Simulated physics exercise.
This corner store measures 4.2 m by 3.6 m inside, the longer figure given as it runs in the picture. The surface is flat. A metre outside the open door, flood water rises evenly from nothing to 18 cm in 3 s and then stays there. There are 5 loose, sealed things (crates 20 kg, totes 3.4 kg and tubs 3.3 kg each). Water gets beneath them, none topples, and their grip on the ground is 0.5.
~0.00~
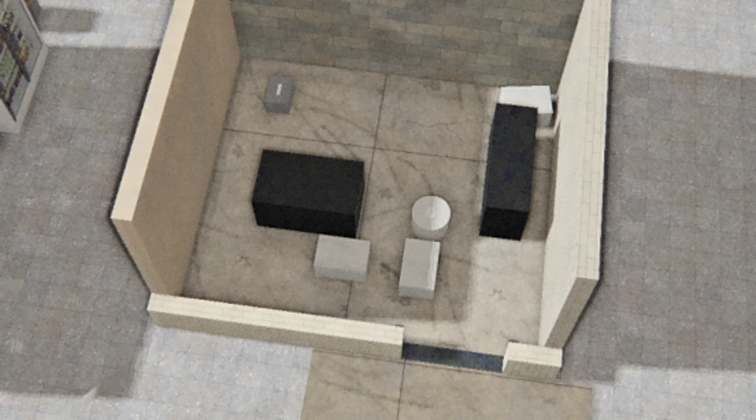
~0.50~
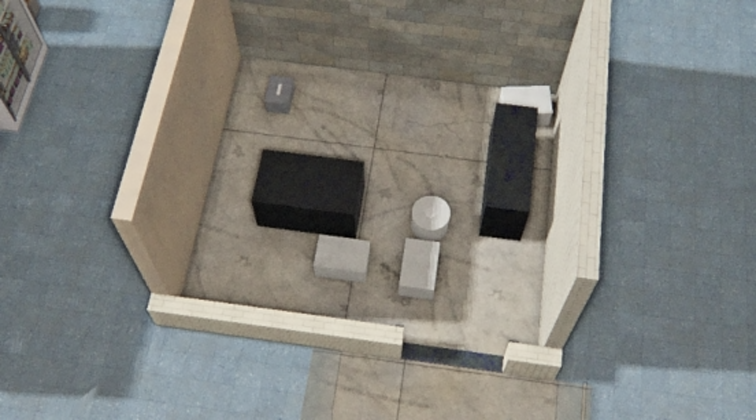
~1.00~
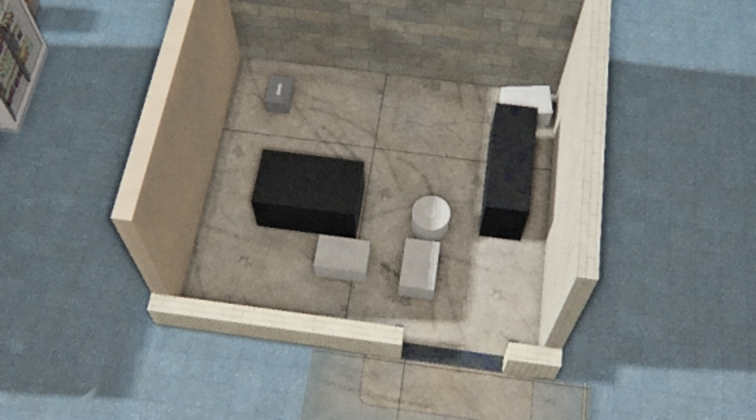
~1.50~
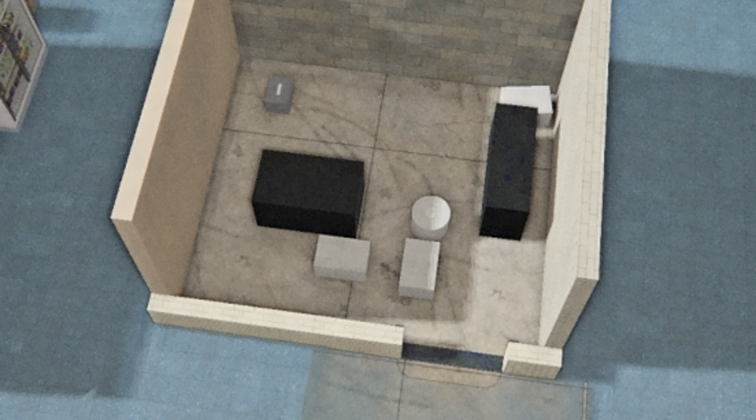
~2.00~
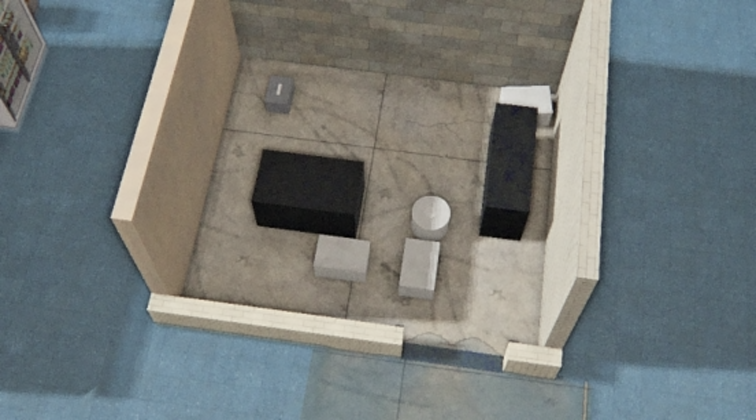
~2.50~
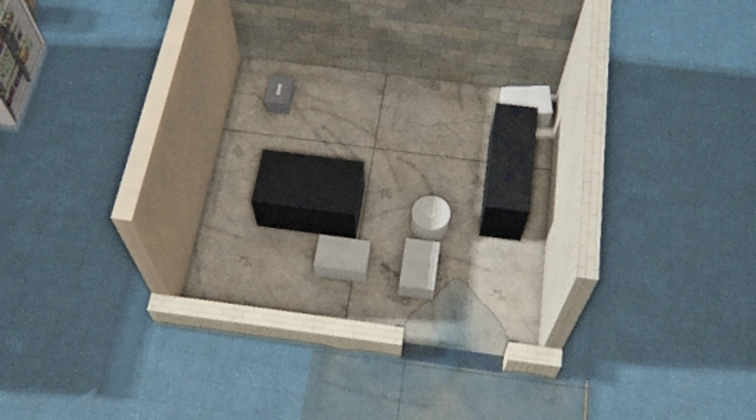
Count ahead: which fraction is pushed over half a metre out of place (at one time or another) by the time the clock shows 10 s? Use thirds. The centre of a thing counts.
It is at least two thirds.
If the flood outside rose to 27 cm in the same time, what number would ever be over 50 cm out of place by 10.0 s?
Then 4.
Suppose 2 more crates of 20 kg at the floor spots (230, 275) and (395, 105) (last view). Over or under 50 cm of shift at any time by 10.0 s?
In that order: Short of it, past it.
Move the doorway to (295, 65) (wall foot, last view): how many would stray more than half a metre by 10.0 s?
In that case 2 of them.
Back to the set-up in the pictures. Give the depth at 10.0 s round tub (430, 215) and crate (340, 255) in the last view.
Roughly 7 and 4 cm.
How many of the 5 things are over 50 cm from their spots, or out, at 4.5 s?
I count 0.
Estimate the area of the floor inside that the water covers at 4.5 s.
Roughly 5.5 m2.
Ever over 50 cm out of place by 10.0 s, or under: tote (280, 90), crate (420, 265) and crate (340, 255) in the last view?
In that order: Over, past it, less.
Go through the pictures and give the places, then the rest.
The first frame shows a crate at (527, 100) rests on the ground; a tote at (279, 90) rests on the ground; 0.0 m2 under water; 0 of 5 have shifted.
The second frame shows a crate at (527, 100) rests on the ground; a tote at (279, 90) rests on the ground; water covers 0.0 m2; 0 of 5 have shifted.
The third frame shows a crate at (527, 100), on the bottom; a tote at (279, 90) rests on the ground; 0.0 m2 under water; 0 of 5 have shifted.
The fourth frame shows a crate at (527, 100), on the bottom; a tote at (279, 90), on the bottom; water covers 0.0 m2; 0 of 5 have shifted.
The fifth frame shows a crate at (527, 100), on the bottom; a tote at (279, 90), on the bottom; 0.1 m2 under water; 0 of 5 have shifted.
The sixth frame shows a crate at (527, 100) rests on the ground; a tote at (279, 90), on the bottom; 0.6 m2 under water; 0 of 5 have shifted.
After 3.5 s 0 of 5 are over 50 cm from their spots; 0 afloat.
After 4.5 s 0 of 5 are over 50 cm from their spots; 0 afloat.
After 7.0 s 2 of 5 are over 50 cm from their spots; 2 afloat.
After 10.0 s 4 of 5 are over 50 cm from their spots, and 4 have been at some point; 4 afloat.
